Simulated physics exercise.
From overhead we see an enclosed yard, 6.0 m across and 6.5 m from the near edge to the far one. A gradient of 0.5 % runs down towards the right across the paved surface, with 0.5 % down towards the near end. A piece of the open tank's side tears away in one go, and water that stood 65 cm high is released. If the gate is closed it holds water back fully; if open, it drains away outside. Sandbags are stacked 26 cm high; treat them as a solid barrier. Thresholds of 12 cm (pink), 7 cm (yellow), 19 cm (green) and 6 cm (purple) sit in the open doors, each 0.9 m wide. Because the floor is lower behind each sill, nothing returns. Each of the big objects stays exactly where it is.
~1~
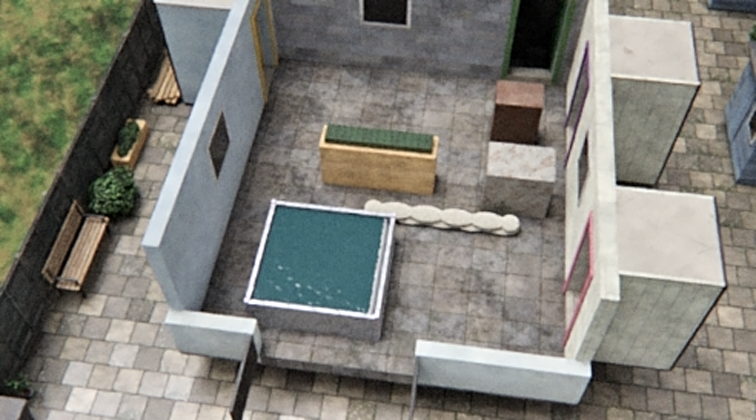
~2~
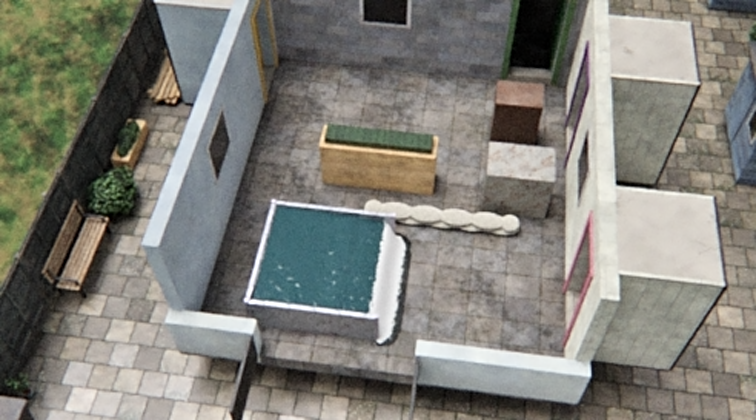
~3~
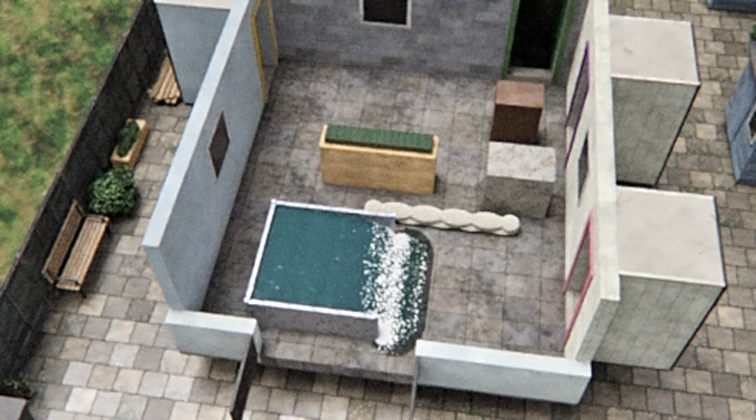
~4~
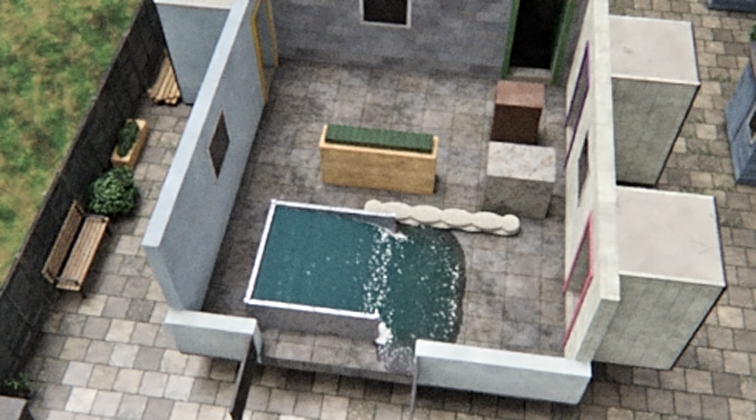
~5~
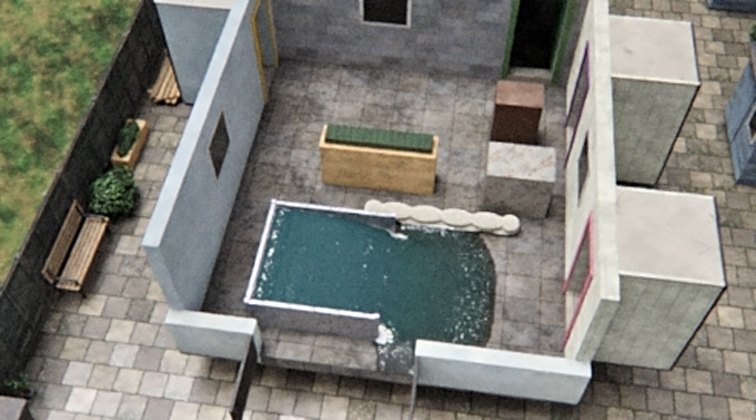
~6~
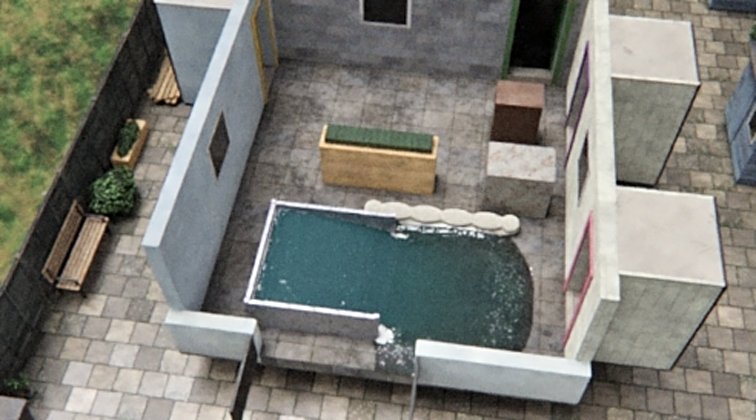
A walled, paved yard held a square tank of still, dark green water until its right side gave way, and the water poured out in a white, foamy rush, spreading rightward across the paving.
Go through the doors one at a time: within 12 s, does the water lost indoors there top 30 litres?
As I see it, the pink door breaks the limit; the yellow door remains within the limit; the green door remains within the limit; the purple door remains within the limit.
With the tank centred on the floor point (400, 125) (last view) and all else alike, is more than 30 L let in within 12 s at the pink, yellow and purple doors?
Well, pink ends up inside the mark, yellow ends up inside the mark and purple ends up beyond the mark.
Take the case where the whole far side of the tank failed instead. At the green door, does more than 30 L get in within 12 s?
Measured against that limit, the green door stays within it.
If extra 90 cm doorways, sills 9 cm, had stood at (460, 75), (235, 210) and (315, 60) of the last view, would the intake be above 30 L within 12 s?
Taking them in order, the first gets too little, the second too little and the third too little.
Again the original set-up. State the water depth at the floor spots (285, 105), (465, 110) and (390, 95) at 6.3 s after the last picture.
First 0 cm, then 1 cm, then 2 cm.
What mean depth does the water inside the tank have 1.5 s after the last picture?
I'd put the average depth near 19 cm.
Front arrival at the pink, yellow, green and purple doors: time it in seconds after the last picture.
So pink at 0.1 s, yellow at 6.5 s, green at 2.2 s, and purple at 1.4 s.
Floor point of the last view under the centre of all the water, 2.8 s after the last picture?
Centre: Approx. (472, 274) px.
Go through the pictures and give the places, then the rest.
Still water, 65 cm deep, in the open tank at (323, 259), in the first picture.
The front is at (395, 236), 1.1 m from the gap at (384, 281); 0.4 m2 of floor is under water; 65 cm left at the back of the open tank, in the second picture.
The front is at (416, 236), 1.2 m from the gap at (384, 281); 1.3 m2 of floor is under water; 65 cm left at the back of the open tank, in the third picture.
Water pours out at (384, 282) and has run 1.5 m, to (441, 230); typically 10 cm deep outside, 64 cm at the open tank's back, in the fourth picture.
The front is at (483, 250), 1.9 m from the gap at (384, 282); 4.4 m2 of floor is under water; 57 cm left at the back of the open tank, in the fifth picture.
Water pours out at (384, 282) and has run 2.4 m, to (527, 281); typically 7 cm deep outside, 55 cm at the open tank's back, in the sixth picture.
Then, 0.7 s after the last picture water covers 25 % of the floor and is deepest (44 cm) near (562, 381); pink door 26 cm at the sill, 55 L in, yellow door not reached, green door not reached, purple door not reached.
Then, 1.5 s after the last picture water covers 30 % of the floor and is deepest (44 cm) near (563, 310); pink door 41 cm at the sill, 188 L in, yellow door not reached, green door not reached, purple door 3 cm at the sill, 0 L in.
Then, 2.8 s after the last picture water covers 35 % of the floor and is deepest (27 cm) near (501, 240); pink door 26 cm at the sill, 361 L in, yellow door not reached, green door 16 cm at the sill, 0 L in, purple door 7 cm at the sill, 1 L in.
Then, 6.3 s after the last picture water covers 75 % of the floor and is deepest (13 cm) near (504, 373); pink door 13 cm at the sill, 418 L in, yellow door not reached, green door 6 cm at the sill, 4 L in, purple door 5 cm at the sill, 3 L in.
Then, 11.3 s after the last picture water covers 95 % of the floor and is deepest (12 cm) near (562, 339); pink door 11 cm at the sill, 419 L in, yellow door 3 cm at the sill, 0 L in, green door 3 cm at the sill, 4 L in, purple door 4 cm at the sill, 4 L in.
